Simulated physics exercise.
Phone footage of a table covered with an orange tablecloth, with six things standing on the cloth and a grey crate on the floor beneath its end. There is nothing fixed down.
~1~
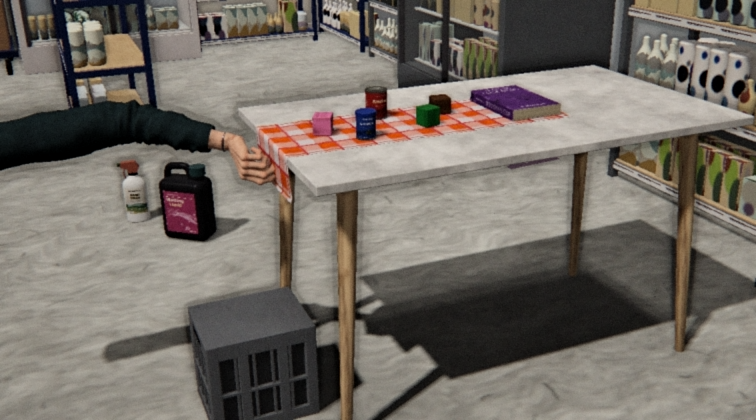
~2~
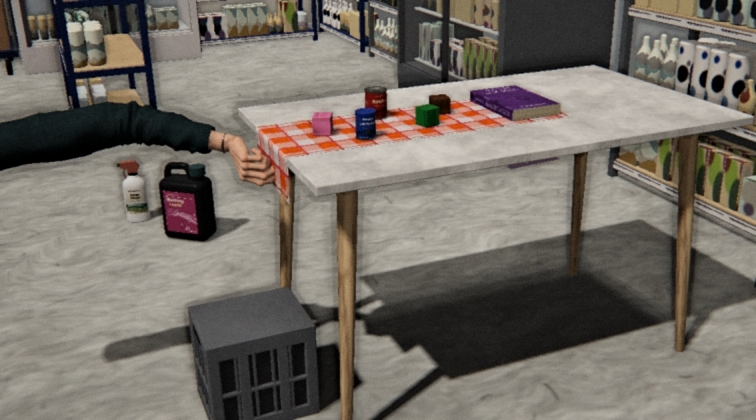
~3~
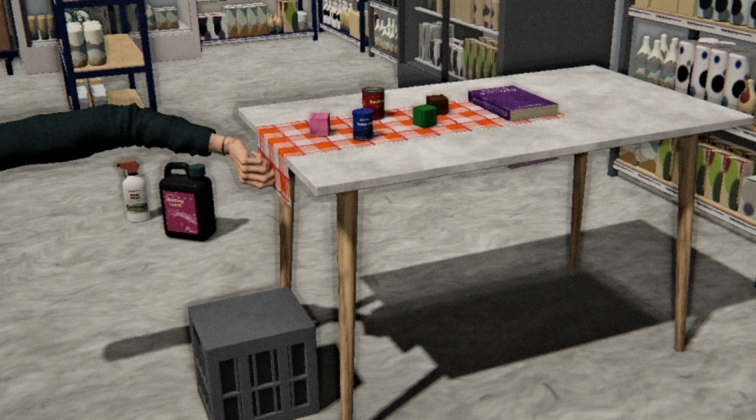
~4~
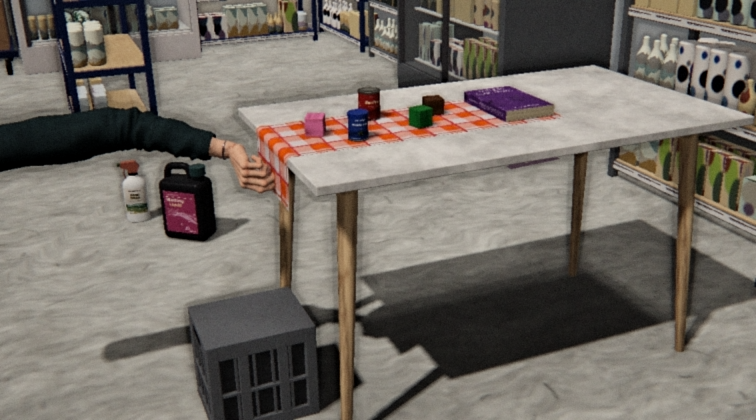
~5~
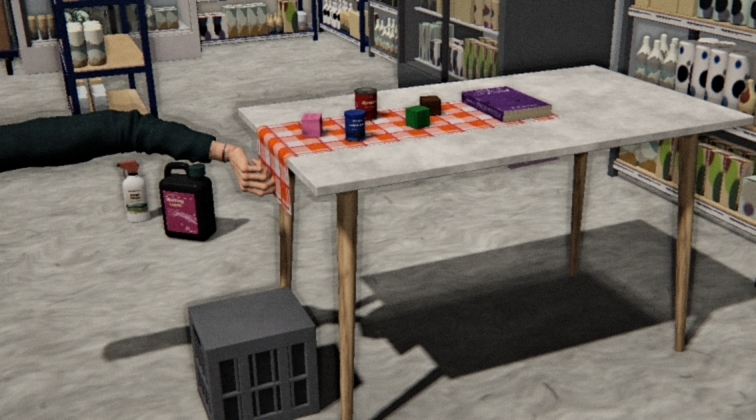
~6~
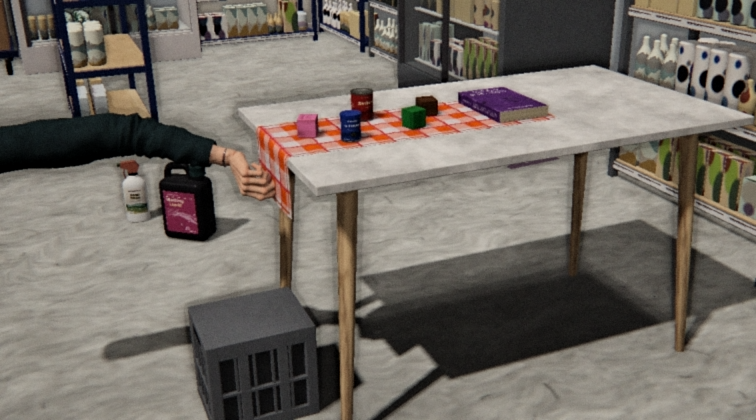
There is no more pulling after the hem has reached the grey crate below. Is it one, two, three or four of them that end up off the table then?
It is three.
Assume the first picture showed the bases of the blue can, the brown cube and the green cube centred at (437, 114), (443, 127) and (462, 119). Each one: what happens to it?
The blue can stays put; the brown cube stays put; the green cube stays put.
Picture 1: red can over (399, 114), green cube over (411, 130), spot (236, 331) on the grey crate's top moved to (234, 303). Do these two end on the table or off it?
Observed: Red can remains seated; green cube remains seated.
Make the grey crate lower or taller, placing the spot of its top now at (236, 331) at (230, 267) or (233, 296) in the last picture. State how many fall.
It comes to 1 for the first height and 2 for the second.
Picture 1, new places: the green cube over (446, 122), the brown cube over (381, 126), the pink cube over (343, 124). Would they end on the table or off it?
The green cube ends up still aboard, the brown cube ends up knocked off, the pink cube ends up knocked off.
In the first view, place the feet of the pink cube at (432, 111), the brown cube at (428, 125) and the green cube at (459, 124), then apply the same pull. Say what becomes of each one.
Outcome: Pink cube is still in place, brown cube is still in place, green cube is still in place.
A little later, hem near (276, 241); pink cube gone.
Next, hem near (277, 292); pink cube and blue can gone.
When it is over, hem on the crate; pink cube, blue can and red can gone. The count of fallen things is three.
